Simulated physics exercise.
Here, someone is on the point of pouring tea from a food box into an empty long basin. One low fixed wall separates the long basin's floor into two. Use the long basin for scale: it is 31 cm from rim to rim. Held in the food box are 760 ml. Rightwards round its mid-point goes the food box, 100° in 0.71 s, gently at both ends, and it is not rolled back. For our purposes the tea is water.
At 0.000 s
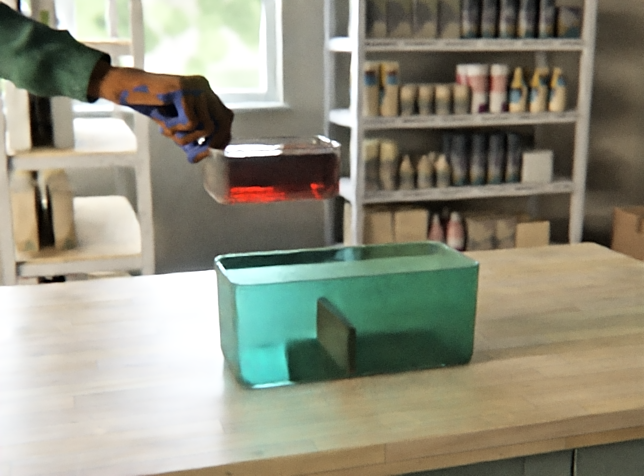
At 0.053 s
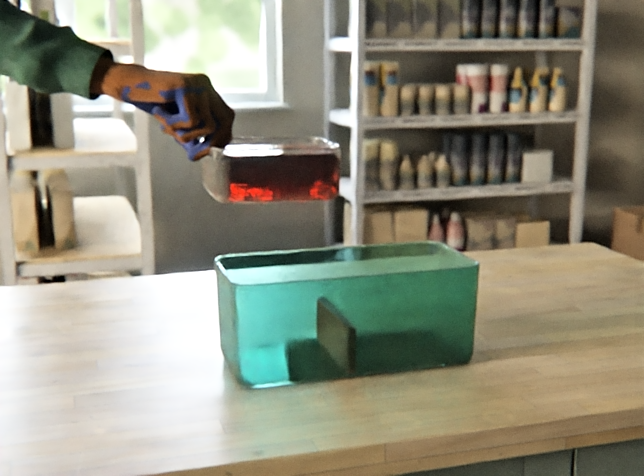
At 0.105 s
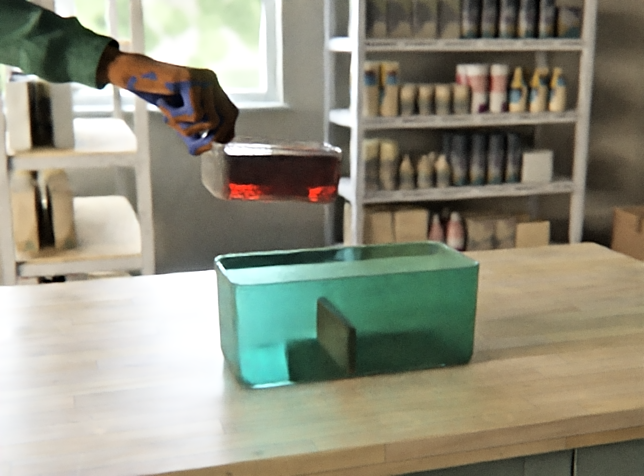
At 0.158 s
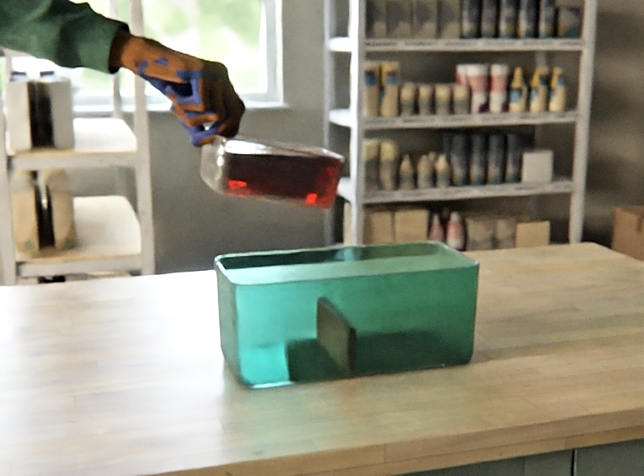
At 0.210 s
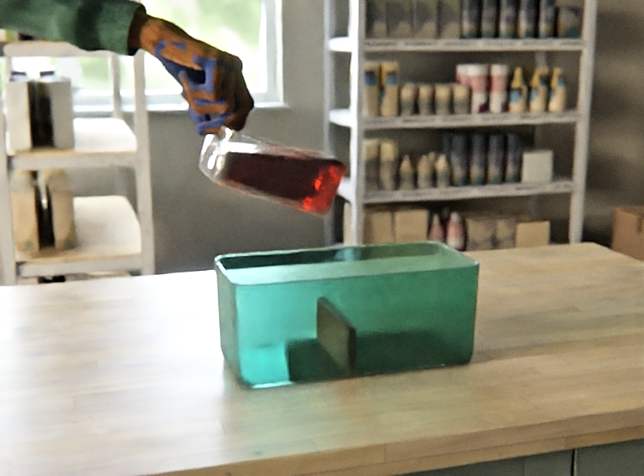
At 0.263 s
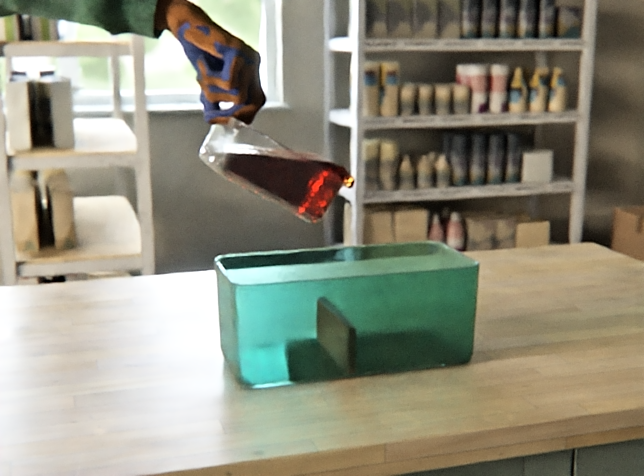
Hand holding a clear container of red liquid above a green basin on a wooden table, gradually tilting it to the right.
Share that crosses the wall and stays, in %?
76 %.
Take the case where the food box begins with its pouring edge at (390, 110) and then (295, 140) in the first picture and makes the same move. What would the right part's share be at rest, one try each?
80 and 60 %.
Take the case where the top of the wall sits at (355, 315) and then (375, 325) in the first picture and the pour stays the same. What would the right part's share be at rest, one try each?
I'd say 60 percent on the first go, 40 percent on the next.
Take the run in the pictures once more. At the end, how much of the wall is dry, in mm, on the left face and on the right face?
About 52 mm on the left, about 32 mm on the right.
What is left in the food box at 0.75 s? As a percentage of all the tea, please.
About 3 percent.
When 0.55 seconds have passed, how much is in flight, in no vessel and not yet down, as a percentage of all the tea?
Share: Roughly 38 per cent.
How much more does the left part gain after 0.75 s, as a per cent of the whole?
I'd put it at some 7 percent.
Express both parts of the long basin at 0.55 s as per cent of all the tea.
Left: Around 0. Right: Around 46.
Then, 0.55 s in, the tilt is 88° and 14 per cent is still to pour, 0 is left of the wall and 46 right of it.
Then, 0.75 s in, the tilt is 100° and 3 per cent is still to pour, 10 is left of the wall and 75 right of it.
Then, 0.97 s in, the tilt is 100° and 0 per cent is still to pour, 16 is left of the wall and 76 right of it.
Then, 1.21 s in, the tilt is 100° and 0 per cent is still to pour, 17 is left of the wall and 76 right of it.
Finally, 17 per cent lies left of the wall, 76 right of it and 8 outside.
